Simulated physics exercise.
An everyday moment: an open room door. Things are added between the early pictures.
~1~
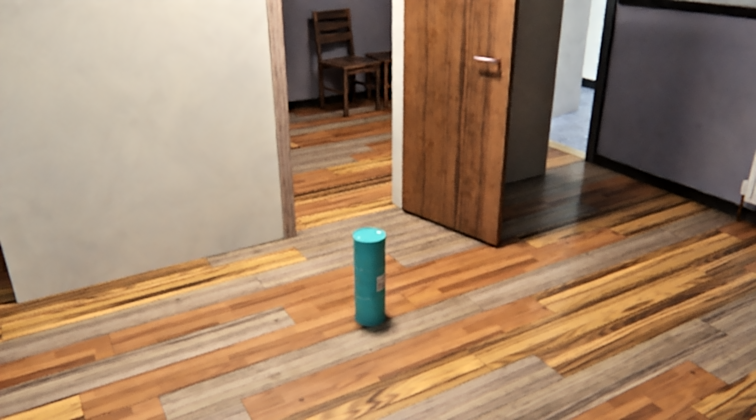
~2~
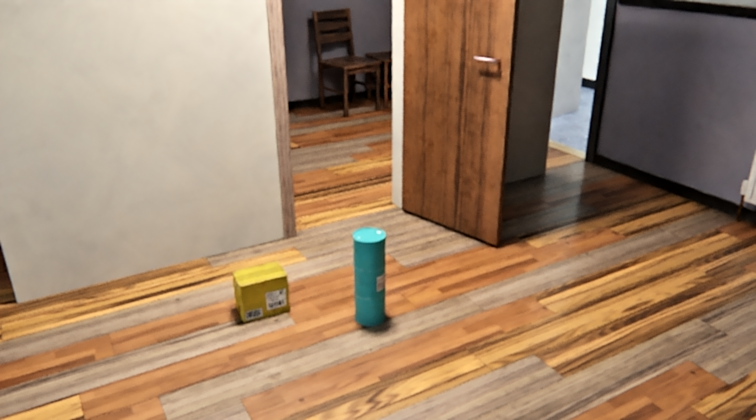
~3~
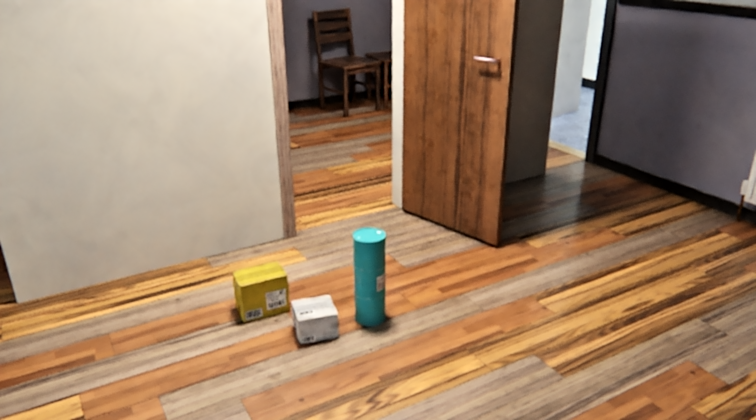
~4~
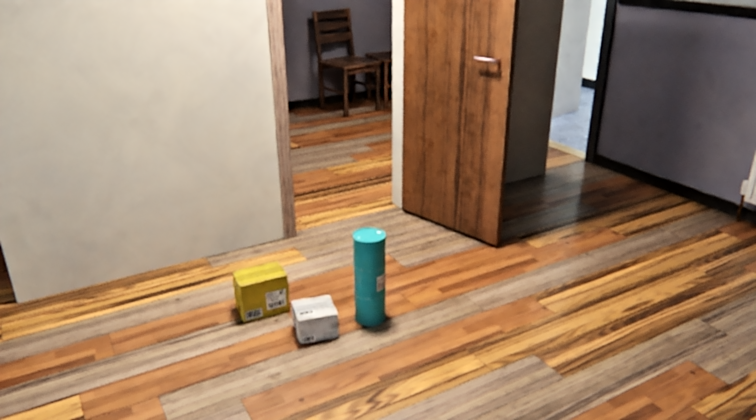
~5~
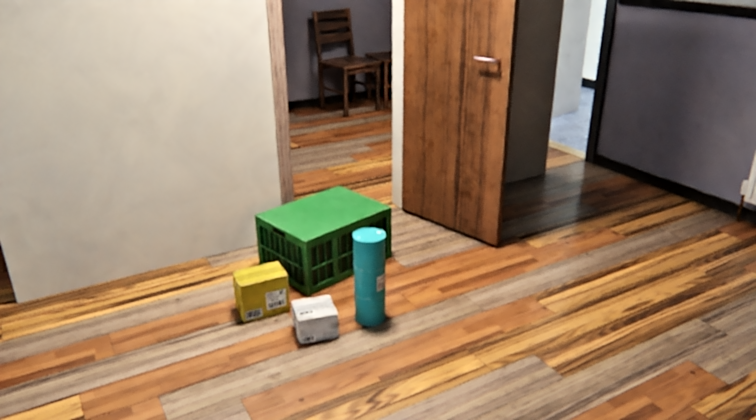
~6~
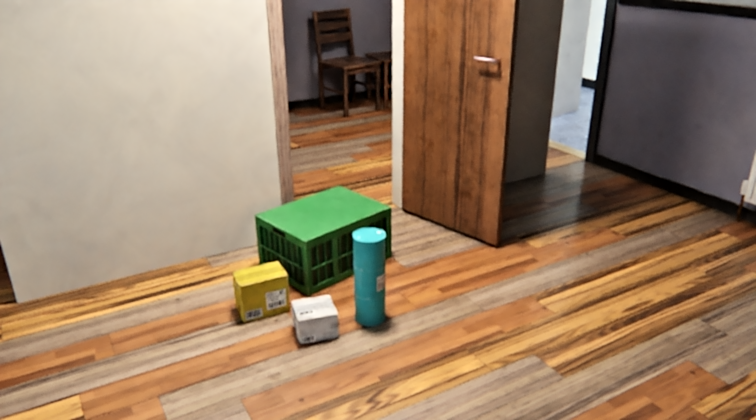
A wooden door stood wide open and still while a yellow parcel, then a white one, and finally a big green chest appeared on the striped wooden floor around a turquoise canister already standing there.
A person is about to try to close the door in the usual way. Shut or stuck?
In the end the door stops short.
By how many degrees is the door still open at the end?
About 55°.
Then, 0.50 s after the last picture, door at 95°.
Then, 0.90 s after the last picture, door at 81°.
Then, 1.20 s after the last picture, door at 70°.
Then, 1.50 s after the last picture, door at 58°.
At rest, door at 53°; all 4 in place. Seen from the same camera at the end, green chest near (324, 237).
